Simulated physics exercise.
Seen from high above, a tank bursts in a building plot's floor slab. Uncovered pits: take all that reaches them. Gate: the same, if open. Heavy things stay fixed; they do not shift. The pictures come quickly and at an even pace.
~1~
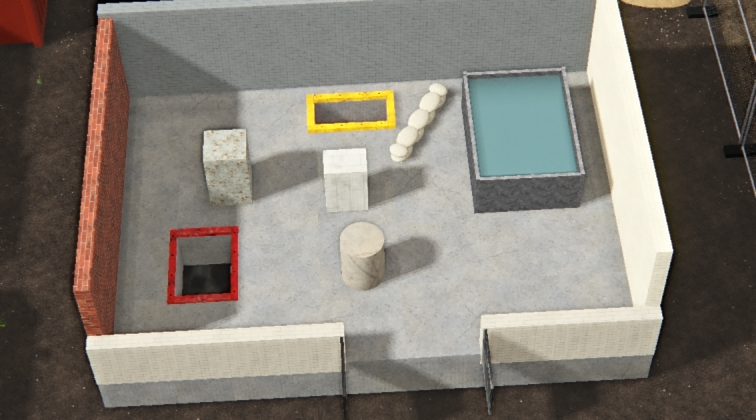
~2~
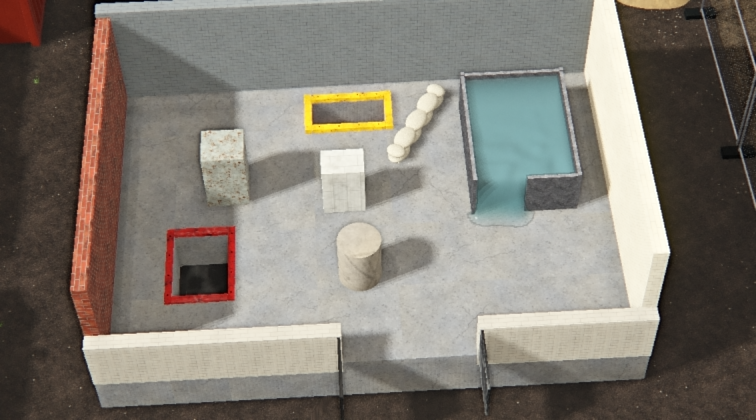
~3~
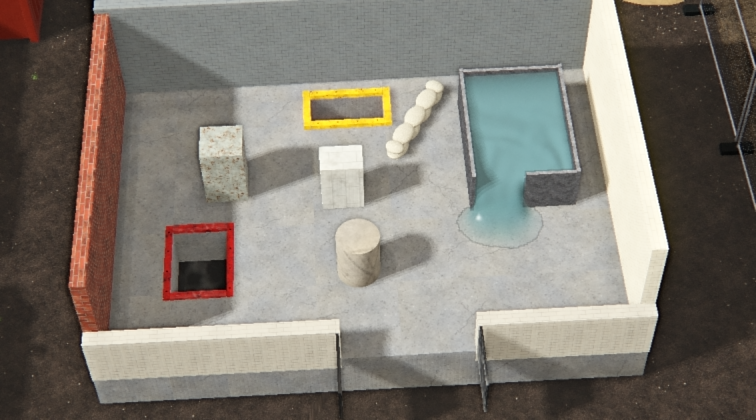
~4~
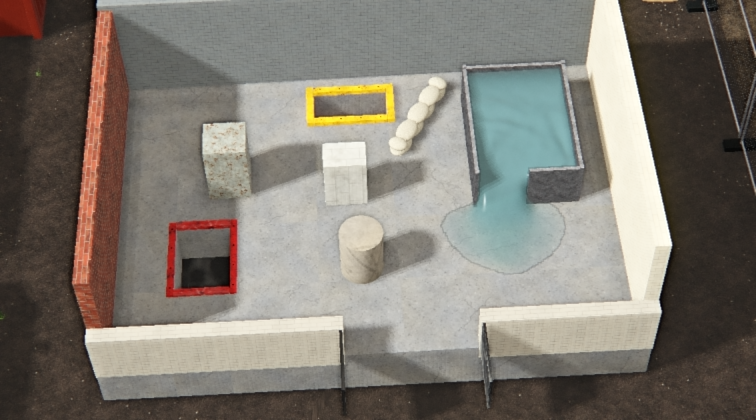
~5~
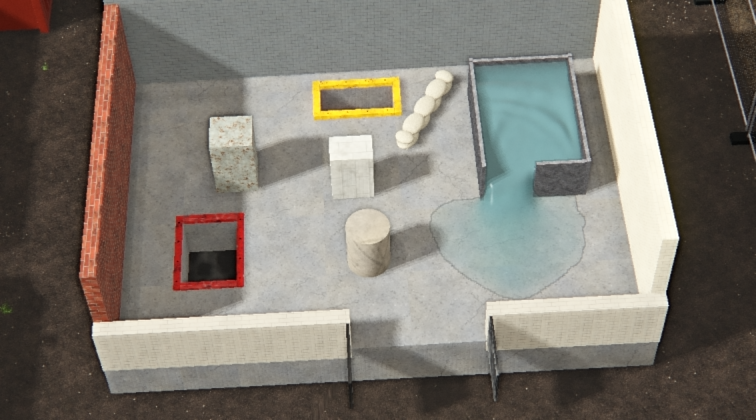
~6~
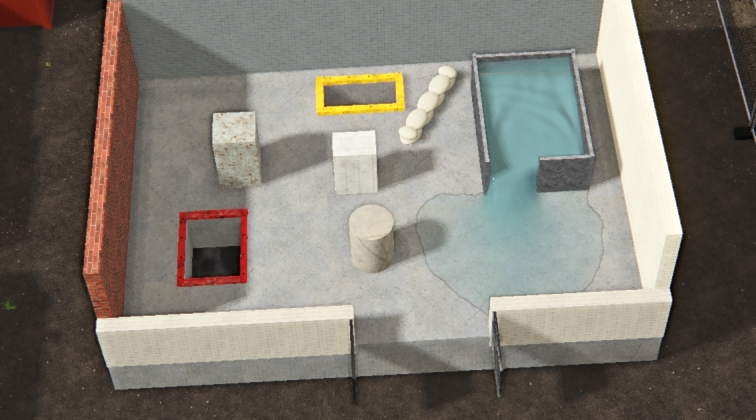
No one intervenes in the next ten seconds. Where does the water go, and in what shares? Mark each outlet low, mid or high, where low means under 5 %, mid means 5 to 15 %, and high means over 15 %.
Marks - gate: High, red pit: Low, yellow pit: Low.
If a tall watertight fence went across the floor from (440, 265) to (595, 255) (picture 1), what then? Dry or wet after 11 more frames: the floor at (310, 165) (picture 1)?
Waterless.
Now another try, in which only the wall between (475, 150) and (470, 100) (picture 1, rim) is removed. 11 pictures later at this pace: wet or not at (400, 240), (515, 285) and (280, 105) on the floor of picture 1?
Spot by spot: Soaked through, then unaffected, then unaffected.
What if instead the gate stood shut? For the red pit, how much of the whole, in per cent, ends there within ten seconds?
Some 10 in a hundred for red.
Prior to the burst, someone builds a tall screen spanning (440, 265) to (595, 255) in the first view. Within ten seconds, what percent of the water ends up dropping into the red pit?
Red: 12 %.
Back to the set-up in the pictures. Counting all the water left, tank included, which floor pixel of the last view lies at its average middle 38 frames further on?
Centre of the water: Near (497, 200).
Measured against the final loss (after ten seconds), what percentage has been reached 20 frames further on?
Approximately 45 %.
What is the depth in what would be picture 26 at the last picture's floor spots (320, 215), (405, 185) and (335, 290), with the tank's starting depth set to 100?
I'd say around 2 per cent, then 0 per cent, then 2 per cent.
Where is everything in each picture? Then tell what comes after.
In the first picture, still water in the tank at (522, 125).
In the second picture, water pours out at (500, 200) and has run to (529, 217).
In the third picture, water pours out at (499, 197) and has run to (521, 243).
In the fourth picture, water pours out at (502, 194) and has run to (517, 269).
In the fifth picture, water pours out at (509, 188) and has run to (513, 294).
In the sixth picture, the front is at a hidden place, out from the gap at (512, 183).
A moment on, water covers 25 % of the floor; the gate 2 %, the red pit 0 %, the yellow pit 0 %.
Next, water covers 25 % of the floor; the gate 8 %, the red pit 0 %, the yellow pit 0 %.
Then, water covers 35 % of the floor; the gate 18 %, the red pit 0 %, the yellow pit 0 %.
Later, water covers 50 % of the floor; the gate 30 %, the red pit 0 %, the yellow pit 0 %.
In the end, water covers 75 % of the floor; the gate 39 %, the red pit 0 %, the yellow pit 0 %.
